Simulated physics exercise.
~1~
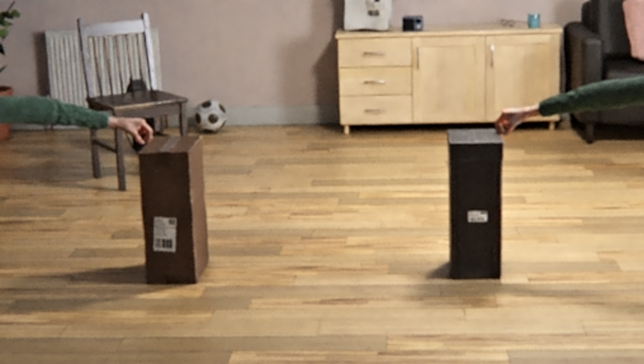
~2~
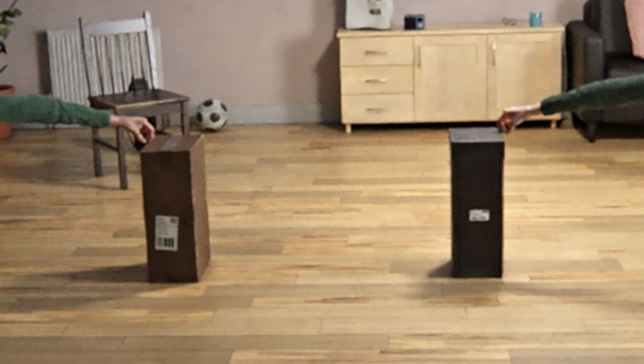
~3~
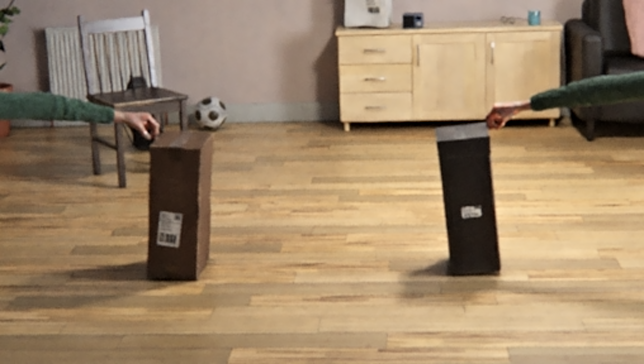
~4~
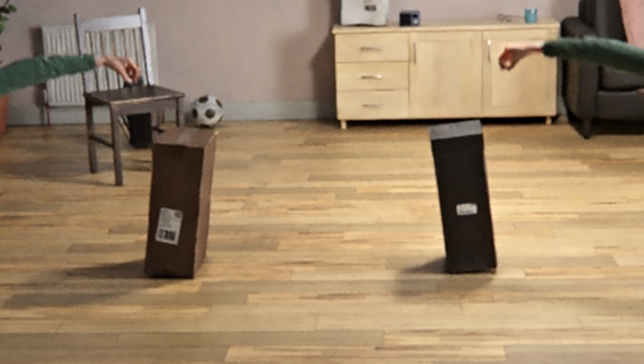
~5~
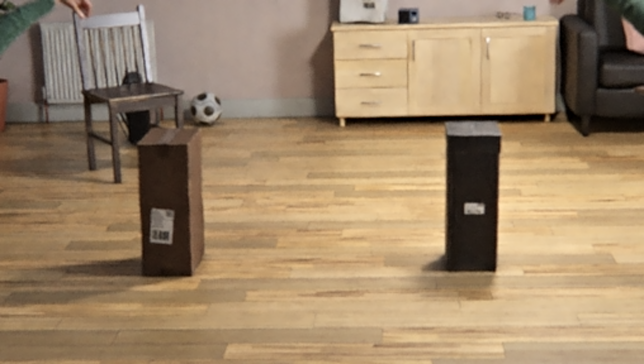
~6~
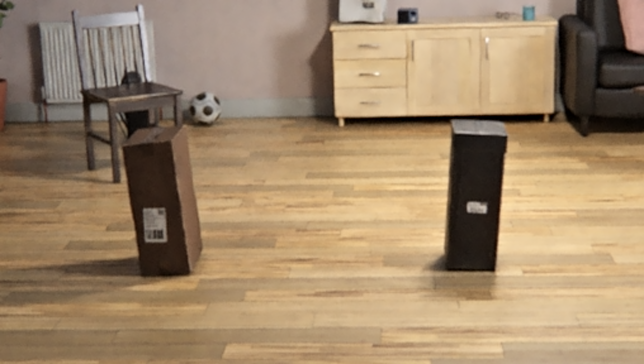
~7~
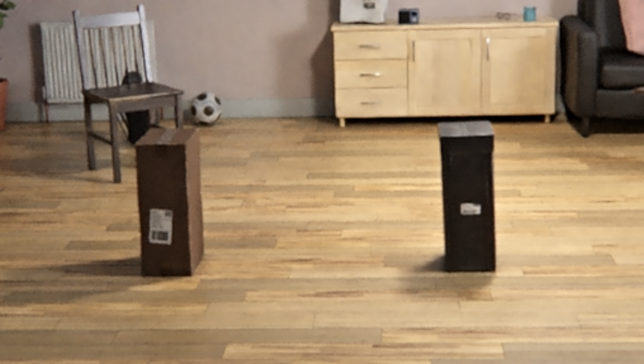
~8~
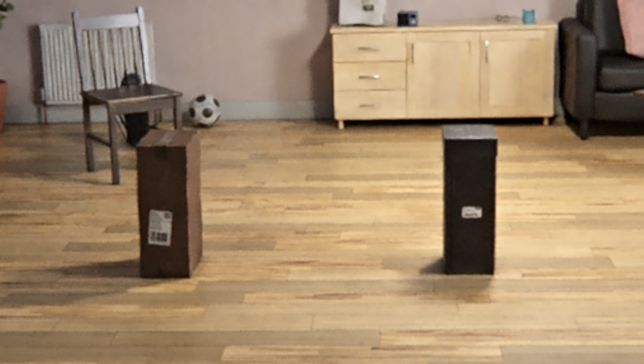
A tall brown box and a tall black box stand apart on a wooden floor, with a green-sleeved arm reaching to the top of each from either side. The hands push near the tops, and the brown box tips slightly right while the black one tips slightly left. Both hands let go and draw back out of view, leaving the boxes leaning. The two boxes rock back, the brown one tilting left before righting itself and the black one wobbling a little. In the end both stand upright on their bases, neither having toppled.
